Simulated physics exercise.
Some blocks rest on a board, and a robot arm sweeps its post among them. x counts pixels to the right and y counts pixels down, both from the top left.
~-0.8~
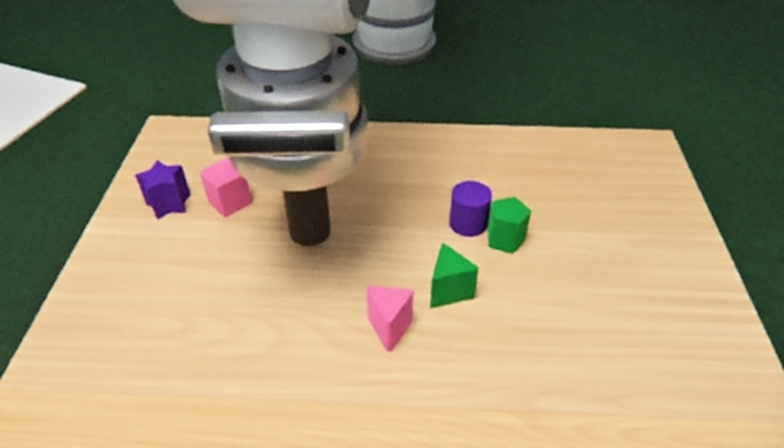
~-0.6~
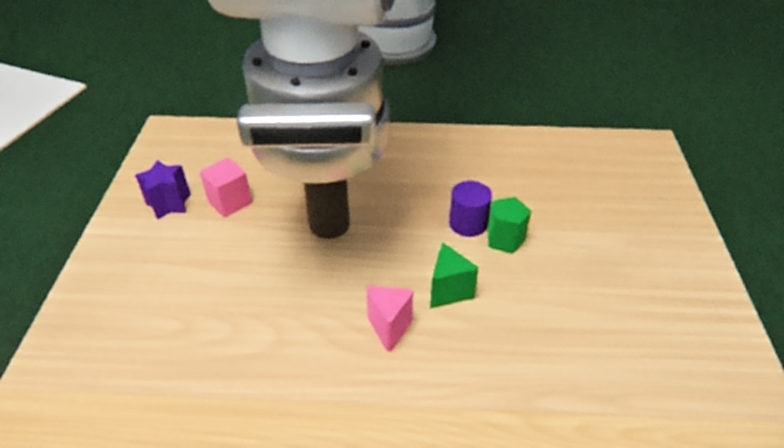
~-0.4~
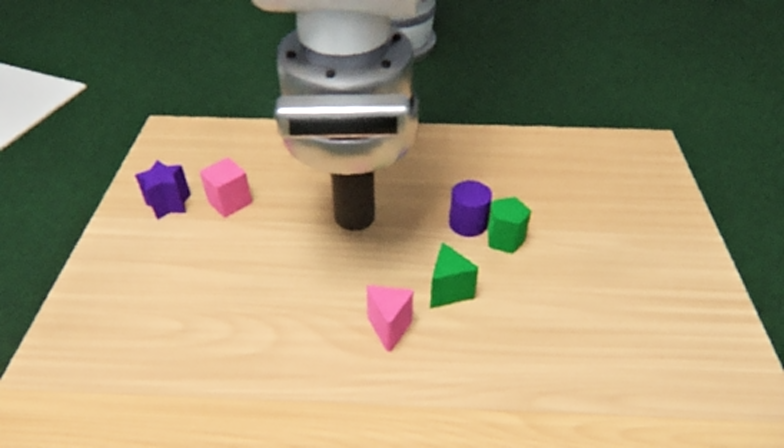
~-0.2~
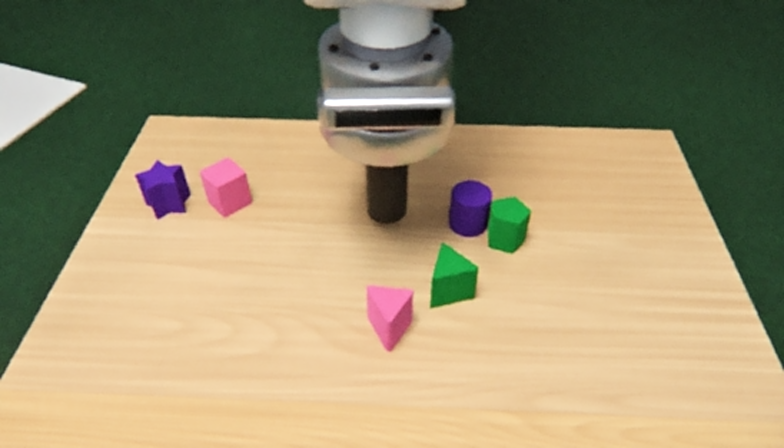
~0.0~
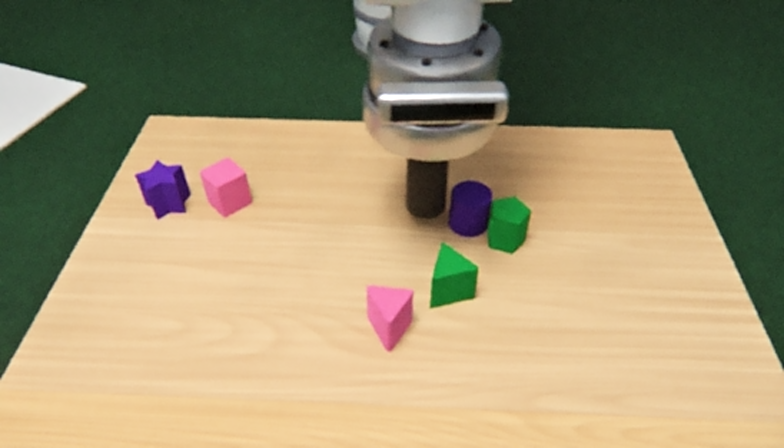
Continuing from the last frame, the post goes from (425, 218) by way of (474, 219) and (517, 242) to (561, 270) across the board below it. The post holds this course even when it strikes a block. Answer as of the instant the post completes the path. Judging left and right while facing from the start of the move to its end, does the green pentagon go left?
No, that is not how it ends up.
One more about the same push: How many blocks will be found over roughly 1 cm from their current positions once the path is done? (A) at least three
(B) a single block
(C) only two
Choice C: Only two.
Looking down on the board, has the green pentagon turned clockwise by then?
Yes - that is the case.
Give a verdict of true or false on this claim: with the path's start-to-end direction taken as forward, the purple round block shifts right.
My answer: False.
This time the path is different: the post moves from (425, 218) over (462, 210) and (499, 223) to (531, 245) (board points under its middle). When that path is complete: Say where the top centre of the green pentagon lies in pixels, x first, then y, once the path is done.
Its top centre lands on (561, 242).
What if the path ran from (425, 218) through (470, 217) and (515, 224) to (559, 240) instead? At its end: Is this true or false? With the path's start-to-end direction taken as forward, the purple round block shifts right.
The claim does not hold.
What follows on the original path. One third of the way, post at (476, 207); purple round block at (520, 194); green pentagon at (540, 218), turned 70° clockwise.
Two thirds of the way, post at (520, 229); purple round block at (558, 199); green pentagon at (558, 232), turned 95° clockwise.
At the end, post at (565, 257); green three-sided block not moved; purple round block at (566, 201); green pentagon at (601, 265), turned 125° clockwise.
